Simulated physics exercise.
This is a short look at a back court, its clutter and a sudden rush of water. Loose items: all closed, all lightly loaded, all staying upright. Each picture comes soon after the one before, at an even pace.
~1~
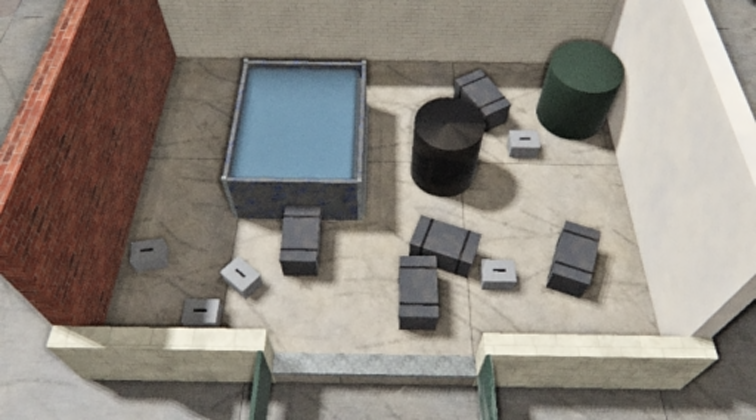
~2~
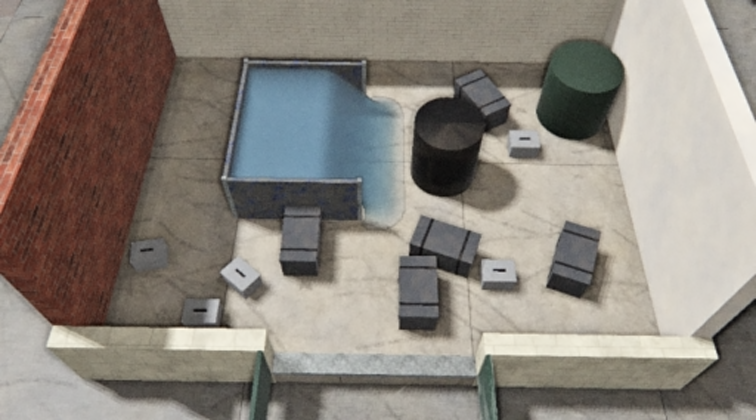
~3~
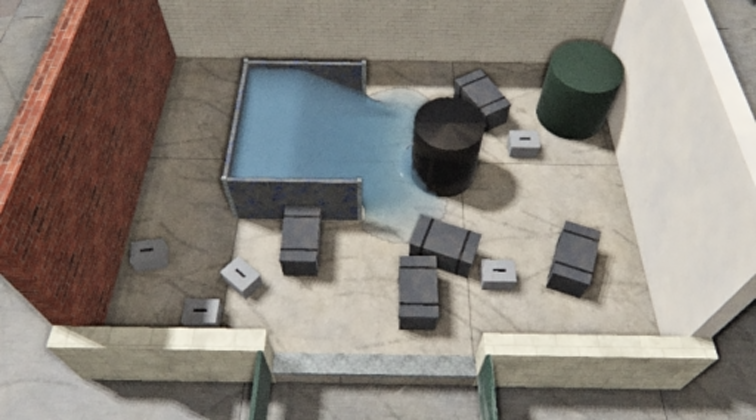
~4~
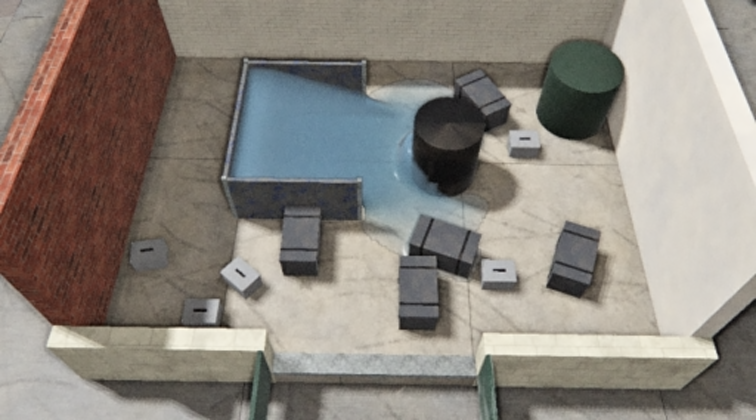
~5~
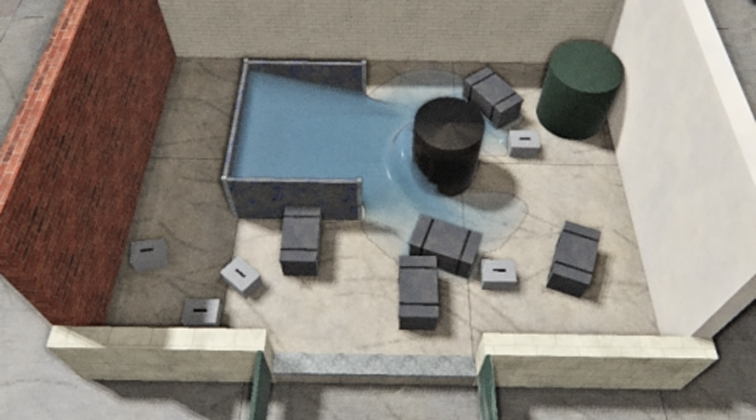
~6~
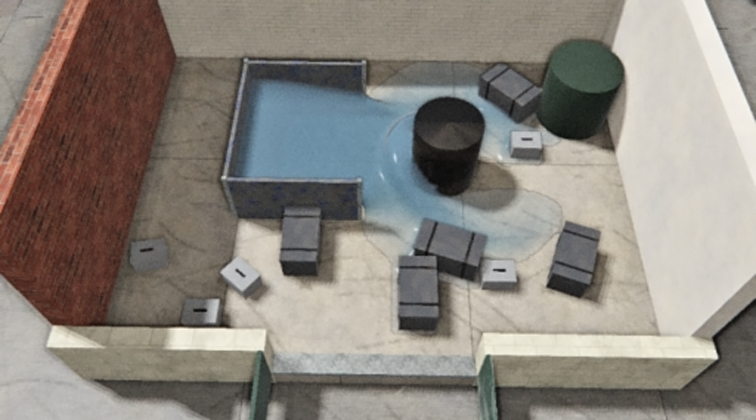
Water pouring from the open right side of a walled pool, spreading around a black barrel and nudging two dark trunks rightward.
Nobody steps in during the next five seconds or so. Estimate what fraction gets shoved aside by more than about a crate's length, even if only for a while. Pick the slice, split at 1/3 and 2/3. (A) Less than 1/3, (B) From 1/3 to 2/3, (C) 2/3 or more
(B) From 1/3 to 2/3.
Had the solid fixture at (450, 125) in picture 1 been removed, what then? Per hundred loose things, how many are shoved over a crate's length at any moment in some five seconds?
Estimate: Close to 70 %.
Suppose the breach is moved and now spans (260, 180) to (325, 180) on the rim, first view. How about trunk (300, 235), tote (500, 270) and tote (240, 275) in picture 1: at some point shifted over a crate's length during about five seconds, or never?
Well, in order they come out as over the mark, below the mark and over the mark.
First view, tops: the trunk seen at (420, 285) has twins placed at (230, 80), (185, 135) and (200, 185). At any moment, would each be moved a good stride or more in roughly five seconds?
Results - 1: Doesn't go far; 2: Doesn't go far; 3: Doesn't go far.
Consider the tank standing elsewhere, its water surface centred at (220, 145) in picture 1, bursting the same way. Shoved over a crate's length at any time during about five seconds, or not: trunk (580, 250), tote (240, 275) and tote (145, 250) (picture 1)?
Object by object, in turn: Travelled a good distance, lingered near its place, lingered near its place.
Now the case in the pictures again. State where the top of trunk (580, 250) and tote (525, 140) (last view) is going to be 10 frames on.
They end up at about pixels (646, 260) and (610, 198).
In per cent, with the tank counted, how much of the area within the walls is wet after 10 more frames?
My estimate is about 65 per cent.
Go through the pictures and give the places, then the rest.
A trunk at (483, 92), on the bottom; a trunk at (446, 239), on the bottom; 0 of 10 have shifted, in the first frame.
A trunk at (483, 92) rests on the ground; a trunk at (446, 239), on the bottom; 0 of 10 have shifted, in the second frame.
A trunk at (483, 92) rests on the ground; a trunk at (446, 239) rests on the ground; 0 of 10 have shifted, in the third frame.
A trunk at (483, 92), on the bottom; a trunk at (446, 239), on the bottom; 0 of 10 have shifted, in the fourth frame.
A trunk at (494, 89), on the bottom, close to its start; a trunk at (446, 239), on the bottom; 1 of 10 have shifted, in the fifth frame.
A trunk at (512, 84), on the bottom, a stride from its start; a trunk at (451, 242) rests on the ground, close to its start; 2 of 10 have shifted, in the sixth frame.
A moment on, 1 of 10 are well off their spots; 2 afloat.
Next, 6 of 10 are well off their spots; 5 afloat.
Later, 5 of 10 are well off their spots; 5 afloat.
In the end, 6 of 10 are well off their spots, and 6 have been at some point; 5 afloat.
